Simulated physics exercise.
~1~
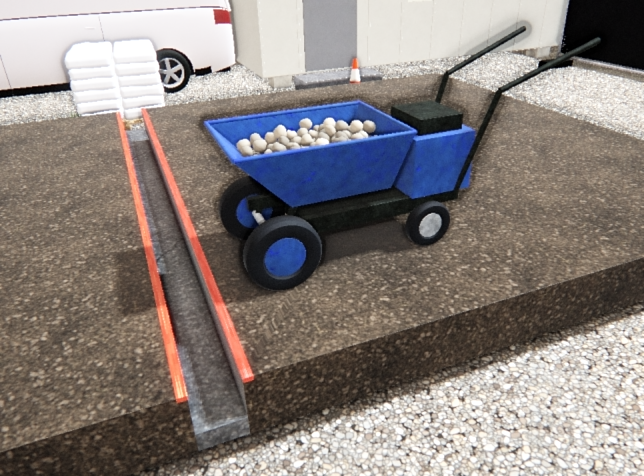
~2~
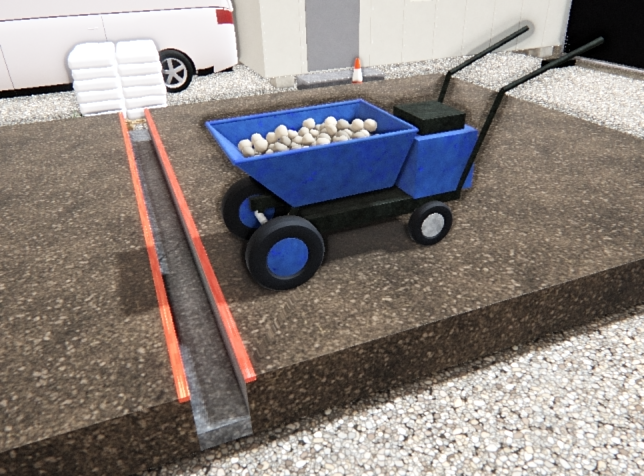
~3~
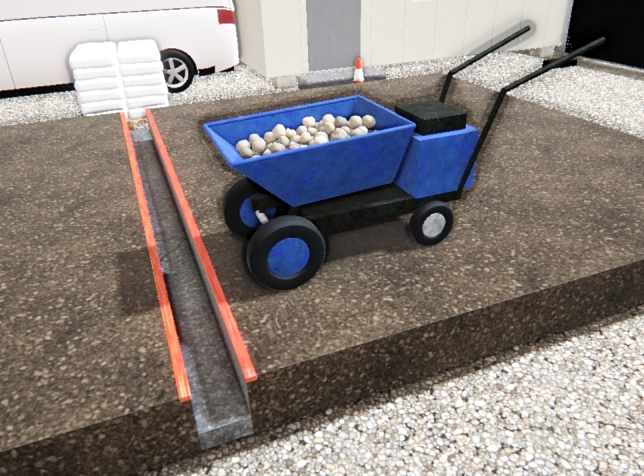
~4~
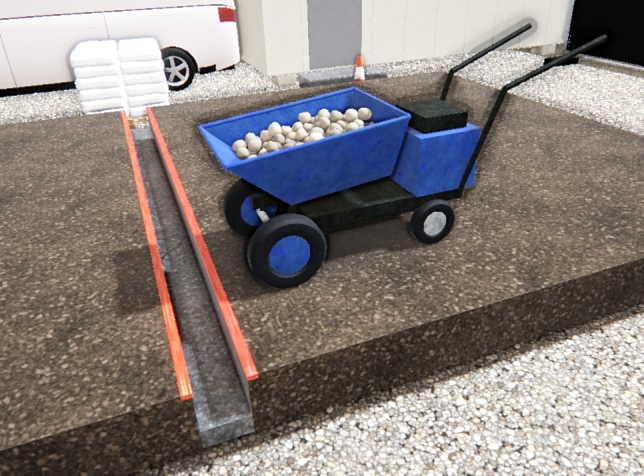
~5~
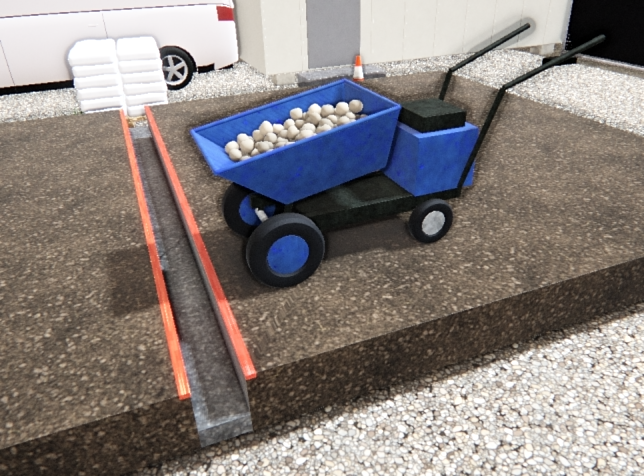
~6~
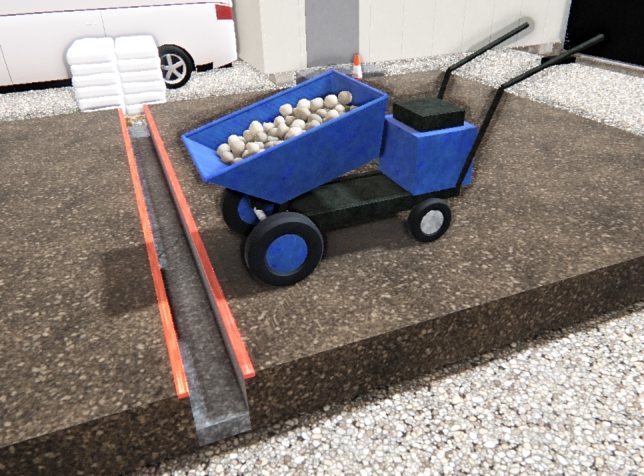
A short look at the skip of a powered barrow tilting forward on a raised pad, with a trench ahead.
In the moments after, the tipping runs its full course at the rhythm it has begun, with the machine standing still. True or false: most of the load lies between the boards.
False.
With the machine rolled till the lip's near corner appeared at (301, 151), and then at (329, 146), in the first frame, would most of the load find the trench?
One after the other: The greater share and the greater share.
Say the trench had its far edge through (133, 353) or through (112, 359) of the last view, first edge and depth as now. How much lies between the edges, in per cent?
About 60 %, then 80 %.
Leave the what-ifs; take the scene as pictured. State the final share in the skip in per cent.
I reckon some 5 percent.
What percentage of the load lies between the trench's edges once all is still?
That share is close to 10 %.
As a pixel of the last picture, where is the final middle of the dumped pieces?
It settles centred around (103, 289).
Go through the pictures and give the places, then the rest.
The first frame shows lip of the skip near (234, 162), level; top of the load near (323, 142), river pebbles; first edge of the trench near (230, 331); far edge near (170, 347), the trench under half as wide as the skip, and about as deep as wide.
The second frame shows lip of the skip near (235, 163), level; top of the load near (323, 141).
The third frame shows lip of the skip near (232, 165), tipped barely; top of the load near (334, 139).
The fourth frame shows lip of the skip near (226, 168), tipped a little; top of the load near (330, 133).
The fifth frame shows lip of the skip near (216, 173), tipped a little; top of the load near (331, 121).
The sixth frame shows lip of the skip near (206, 180), tipped clearly; top of the load near (321, 115); first edge of the trench near (231, 327); far edge near (172, 343).
Shortly afterwards, skip tipped steeply; the whole lot in the skip.
Next, skip tipped steeply; near two thirds in the skip; near a quarter beyond it; a little falling.
Some moments later, skip tipped right over; a little in the skip; a little in or heaped over the trench; the bulk beyond it.
In the end, skip tipped right over; only a few in the skip; a little in or heaped over the trench; the bulk beyond it.
